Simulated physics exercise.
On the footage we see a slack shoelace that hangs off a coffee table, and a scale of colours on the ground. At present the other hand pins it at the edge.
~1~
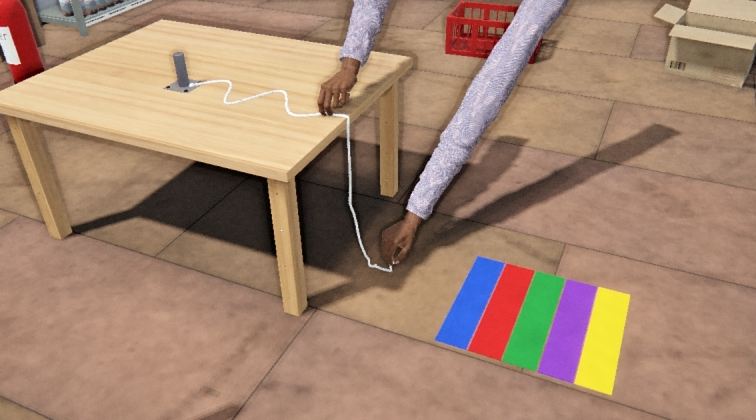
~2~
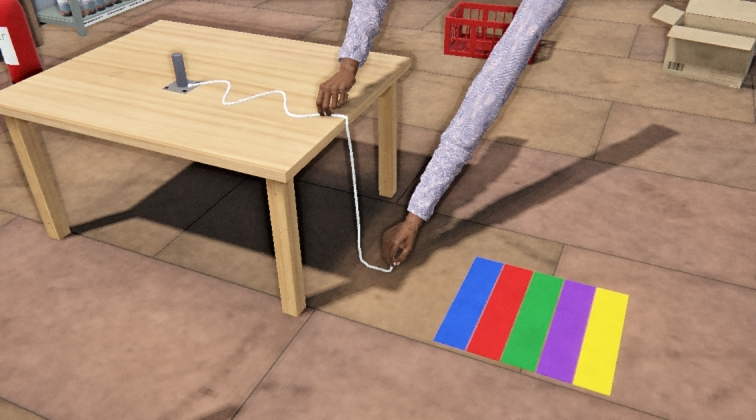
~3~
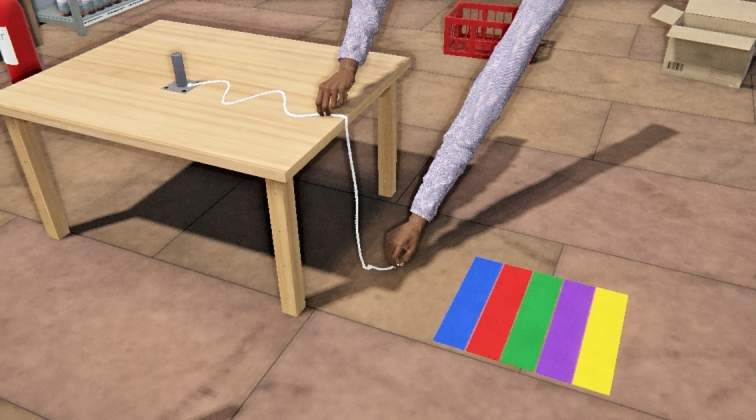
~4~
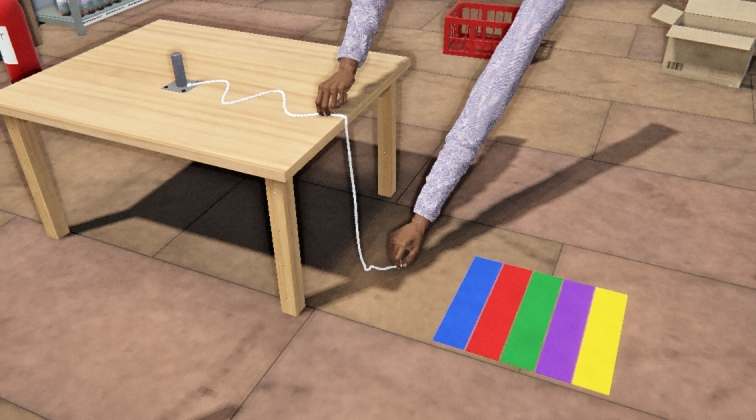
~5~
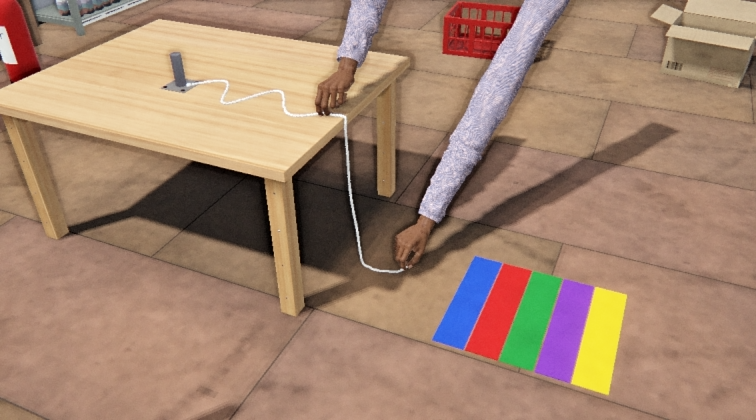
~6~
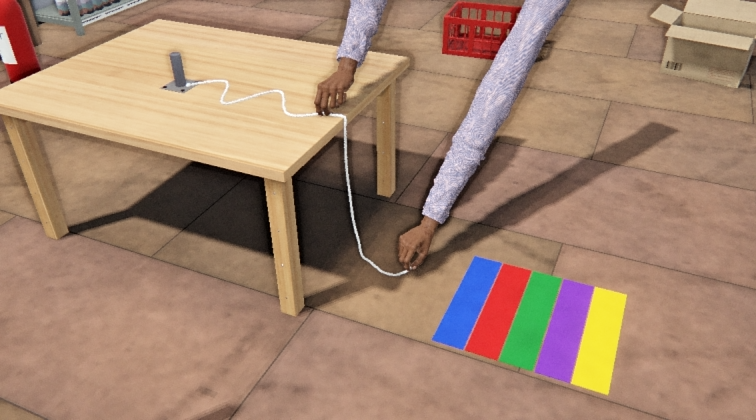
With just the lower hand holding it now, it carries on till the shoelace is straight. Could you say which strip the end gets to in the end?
It gets to the yellow strip.
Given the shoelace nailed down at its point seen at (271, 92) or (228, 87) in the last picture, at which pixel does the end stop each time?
Estimated pixels: (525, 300), then (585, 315).
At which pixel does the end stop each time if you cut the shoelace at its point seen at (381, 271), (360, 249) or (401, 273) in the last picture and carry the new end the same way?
The pixels are (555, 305), (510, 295) and (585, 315), in the order of the tries.
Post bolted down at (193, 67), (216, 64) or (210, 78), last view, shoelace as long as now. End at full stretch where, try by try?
Places per try: (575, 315); (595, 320); (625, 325).
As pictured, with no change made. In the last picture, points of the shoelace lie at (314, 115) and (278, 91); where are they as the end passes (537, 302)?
They end up somewhere around (359, 171) and (317, 113).
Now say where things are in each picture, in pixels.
The first frame shows end (394, 262); blue (458, 328); red (491, 337); green (525, 348); purple (561, 358); yellow (597, 369).
The second frame shows end (395, 264); shoelace through (226, 82) (241, 101) (285, 105) (345, 120) (355, 191) (360, 249).
The third frame shows end (398, 265).
The fourth frame shows end (401, 265); shoelace through (225, 81) (240, 101) (284, 105) (344, 119) (354, 190) (359, 250).
The fifth frame shows end (407, 267).
The sixth frame shows end (411, 268); shoelace through (224, 81) (239, 101) (284, 105) (343, 119) (349, 190) (360, 250).
Soon after, end near (537, 302); over green.
After that, end near (579, 314); over purple.
At the stop, end near (605, 321); over yellow. Over yellow.
